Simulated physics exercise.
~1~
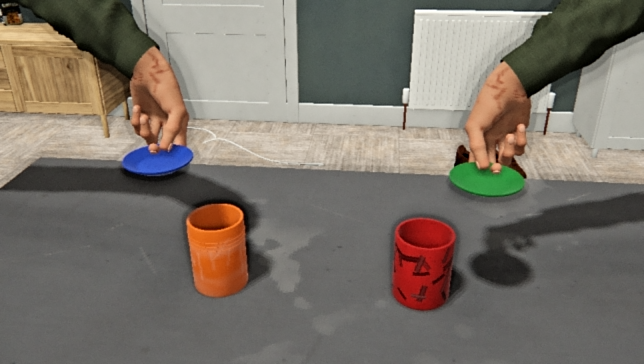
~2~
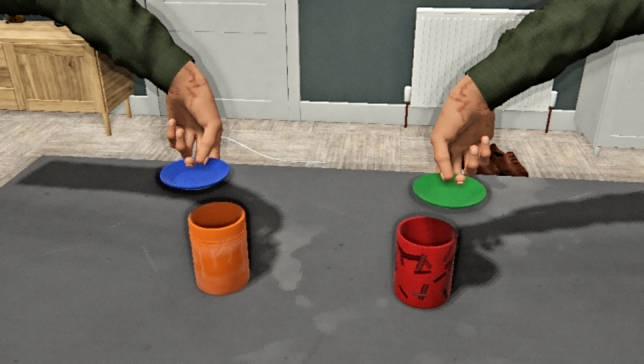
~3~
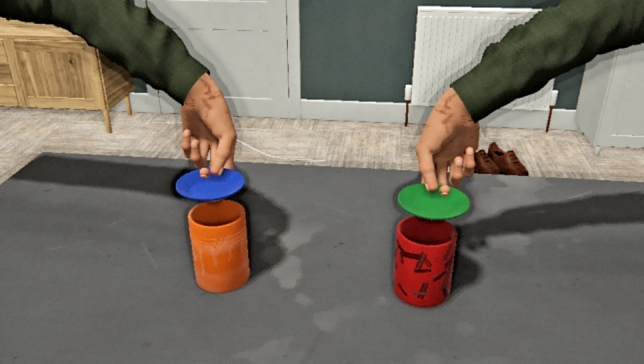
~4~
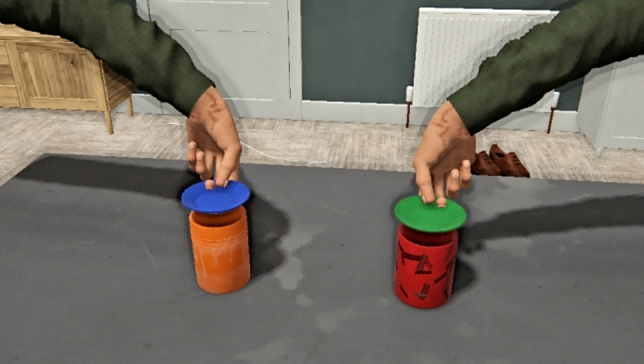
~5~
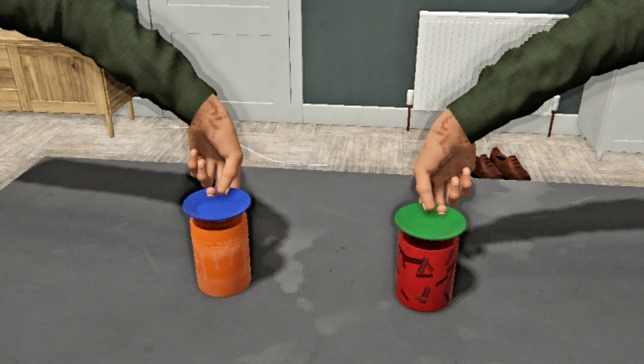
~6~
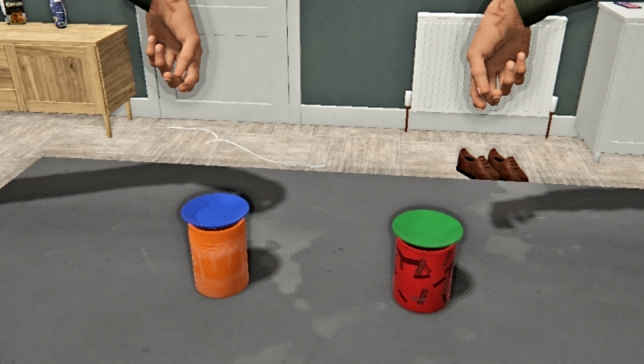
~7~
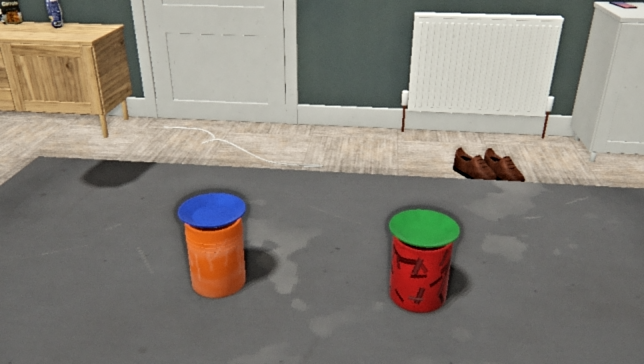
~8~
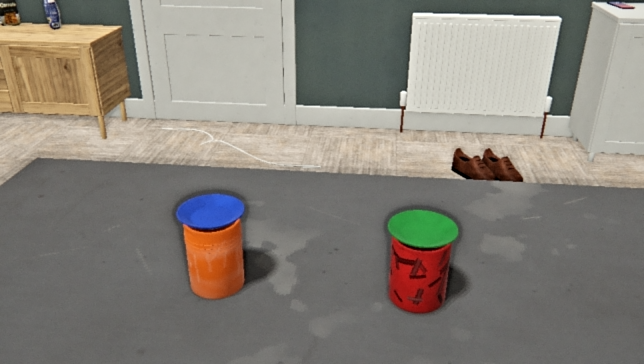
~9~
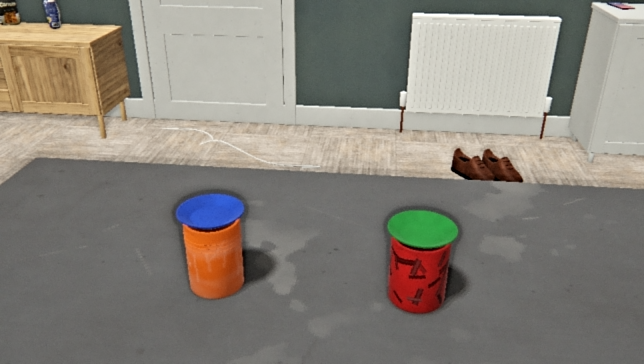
At the start, two hands in dark green sleeves hold a blue saucer and a green saucer above a grey surface, behind an orange cup on the left and a red mug with dark markings on the right. The hands bring the saucers inward, the blue one moving right and the green one moving left. They then lower them onto the open tops. The fingers let go, and both hands draw back out of view. The blue saucer ends resting on the orange cup and the green saucer on the red mug, each covering the opening like a lid.
